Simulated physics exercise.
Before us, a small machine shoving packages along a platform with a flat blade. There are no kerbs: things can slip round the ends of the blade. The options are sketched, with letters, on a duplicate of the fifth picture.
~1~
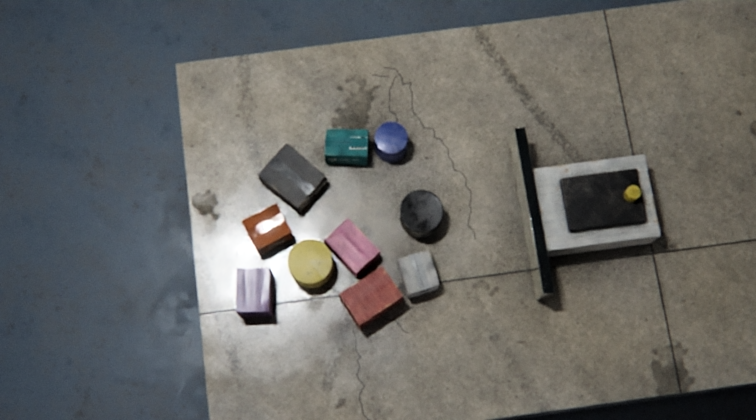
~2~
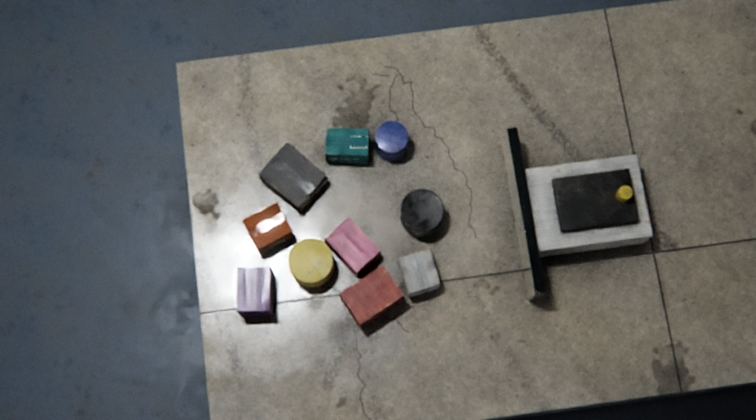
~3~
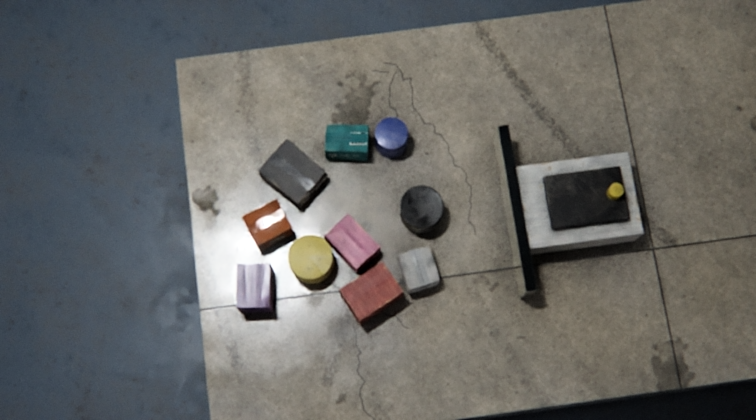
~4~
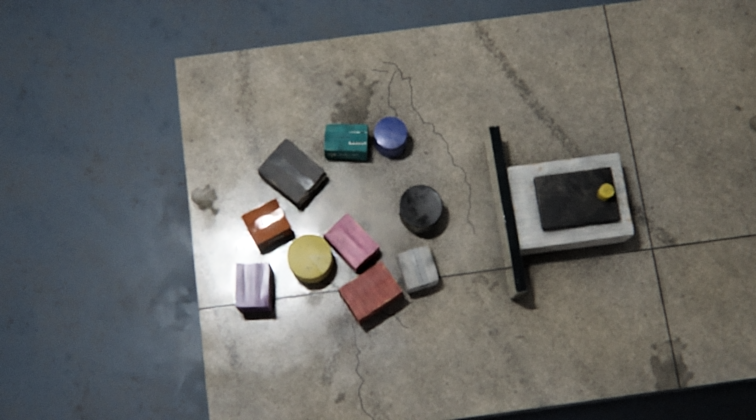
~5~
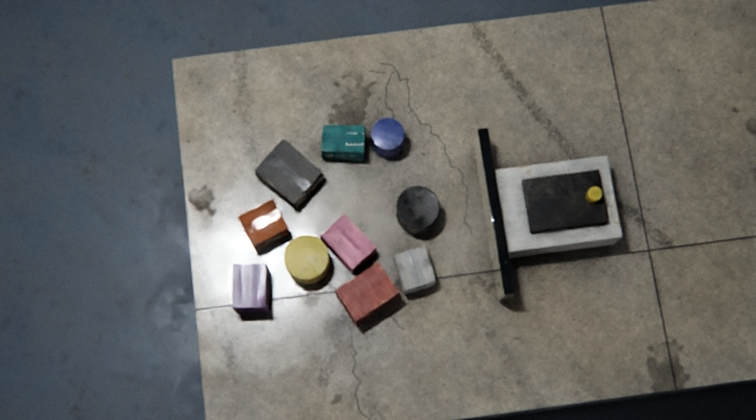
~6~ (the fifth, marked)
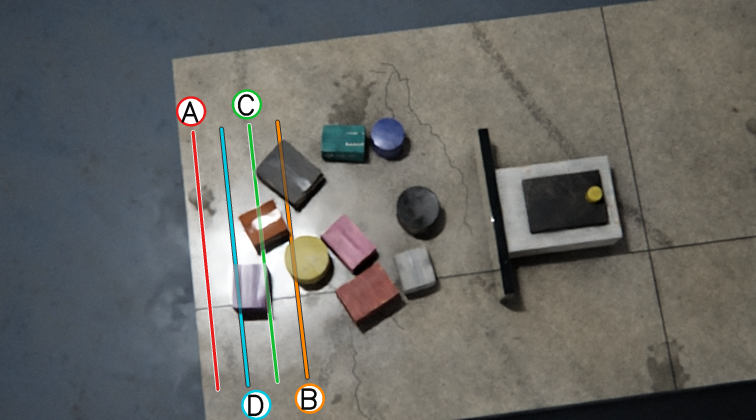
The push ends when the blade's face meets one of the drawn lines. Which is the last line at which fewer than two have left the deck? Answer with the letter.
No second one falls up to C.
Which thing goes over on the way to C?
It is the purple crate.
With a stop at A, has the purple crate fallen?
Yes.
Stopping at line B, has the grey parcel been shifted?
Yes.
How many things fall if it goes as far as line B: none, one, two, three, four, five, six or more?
By then, none.
On the marked copy, A at (205, 257); B at (292, 246); C at (263, 250); D at (234, 253).
Taking C. A third of the way, robot (476, 212); blue canister (383, 137); red crate (355, 297).
Two thirds of the way, robot (393, 223); purple crate (227, 301); orange parcel (246, 220).
When it is over, robot (327, 232); purple crate over the edge; orange parcel (196, 208); one fallen.
As for the rest, A drops seven; B is within the limit but short; D drops three.
